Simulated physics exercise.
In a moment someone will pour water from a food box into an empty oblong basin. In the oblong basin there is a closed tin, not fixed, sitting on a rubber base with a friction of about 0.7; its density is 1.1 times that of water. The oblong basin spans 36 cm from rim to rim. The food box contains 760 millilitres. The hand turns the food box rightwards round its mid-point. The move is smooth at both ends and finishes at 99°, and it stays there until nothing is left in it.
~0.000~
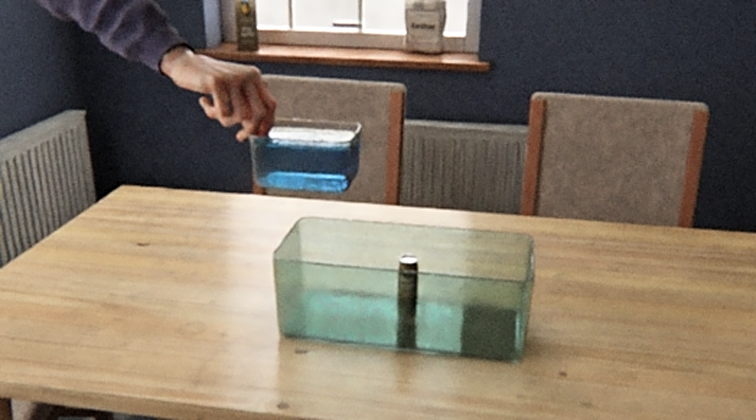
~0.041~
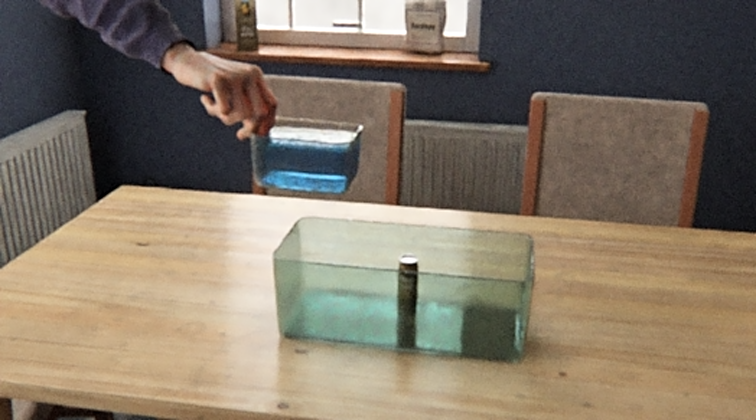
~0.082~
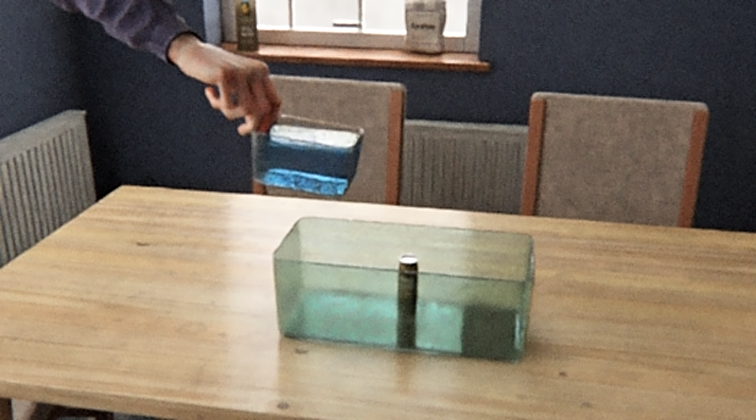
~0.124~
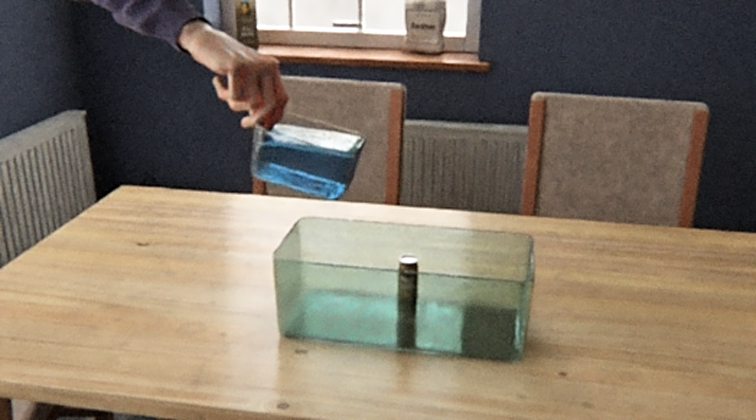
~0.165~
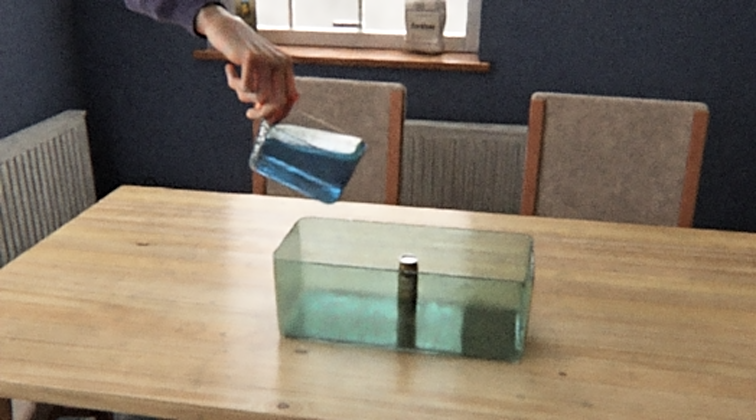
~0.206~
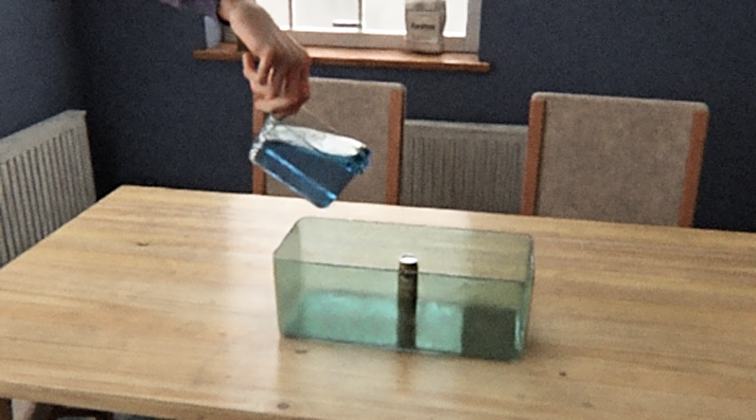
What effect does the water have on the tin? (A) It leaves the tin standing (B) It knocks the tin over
B.
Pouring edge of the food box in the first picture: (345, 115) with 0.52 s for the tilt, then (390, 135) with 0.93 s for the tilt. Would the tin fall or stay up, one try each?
Trial 1 - tin tips; trial 2 - tin stays standing.
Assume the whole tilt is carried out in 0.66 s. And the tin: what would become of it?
Holds steady.
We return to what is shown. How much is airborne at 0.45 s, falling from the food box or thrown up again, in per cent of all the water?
38 per cent.
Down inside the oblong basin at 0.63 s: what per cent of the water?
90 per cent, give or take a little.
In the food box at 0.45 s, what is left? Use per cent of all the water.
Roughly 24 percent.
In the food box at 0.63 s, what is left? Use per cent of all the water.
Remaining share: Approx. 5 %.
By 0.45 s the tilt is 95° and 23 per cent is still to pour; the tin stands where it began.
By 0.63 s the tilt is 99° and 5 per cent is still to pour; the tin leans 6°.
By 0.82 s the tilt is 99° and 1 per cent is still to pour; the tin leans 55°.
By 1.02 s the tilt is 99° and 0 per cent is still to pour; the tin lies on its side.
At rest the tin lies on its side.
